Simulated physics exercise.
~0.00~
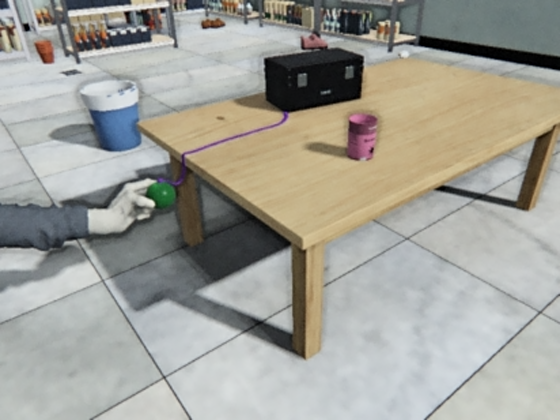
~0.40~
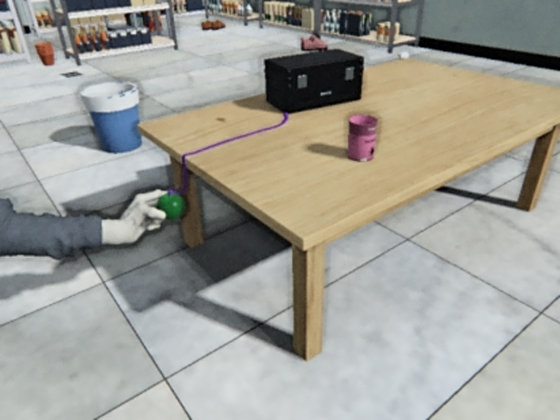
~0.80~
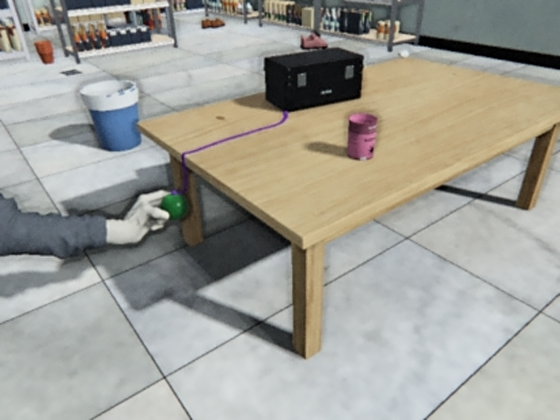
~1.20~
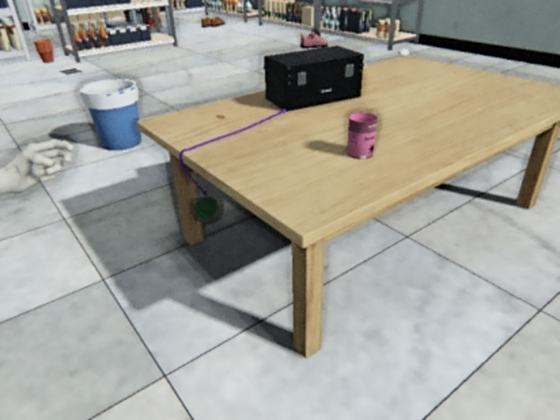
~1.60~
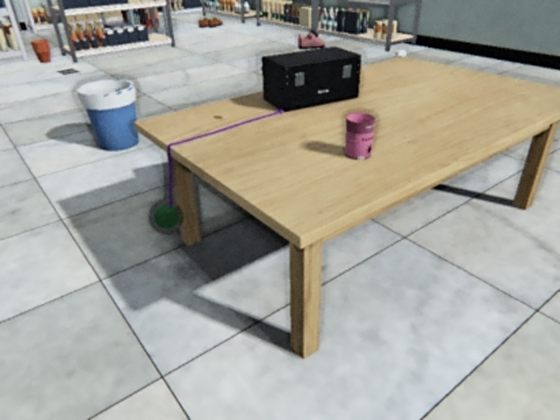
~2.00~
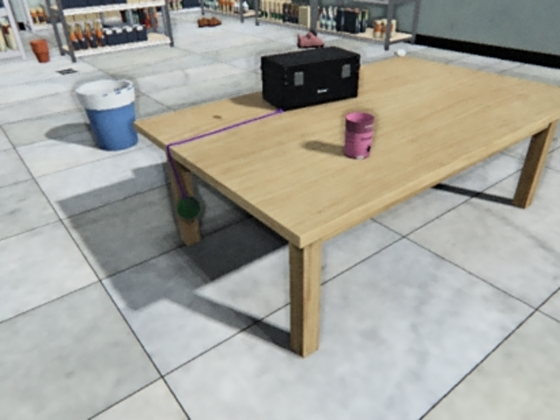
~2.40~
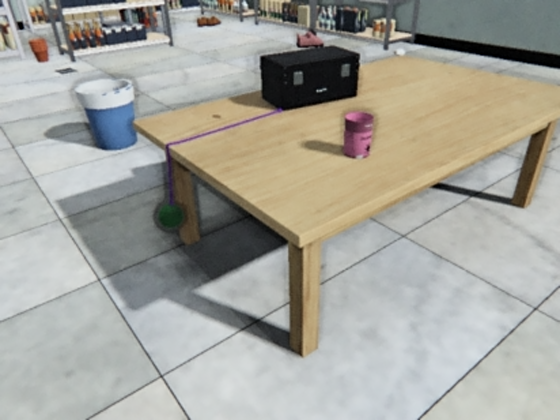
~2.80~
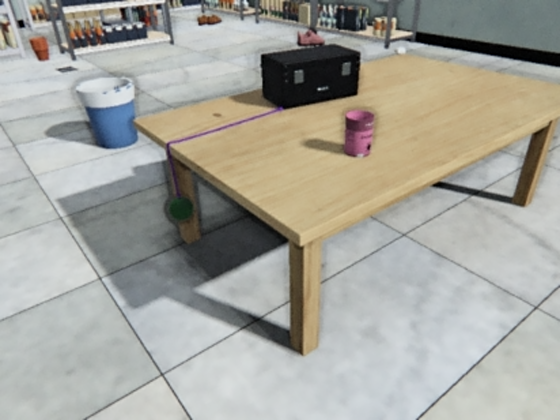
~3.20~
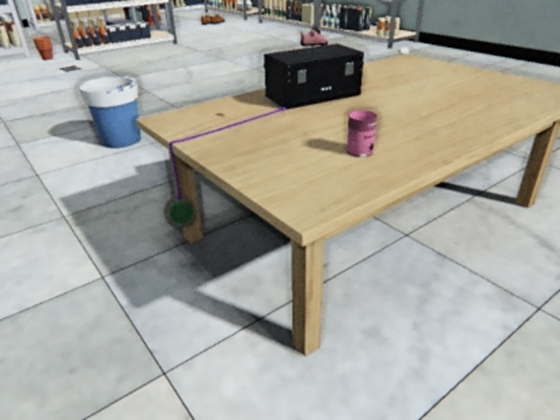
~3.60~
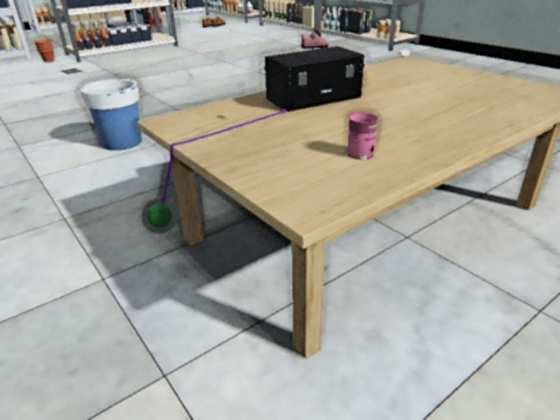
A green ball-like object on a purple cord was held beside a wooden table until the hand let go and drew back, then it swung to and fro below the table's edge, still hanging, while the black toolbox and pink cup stayed put.
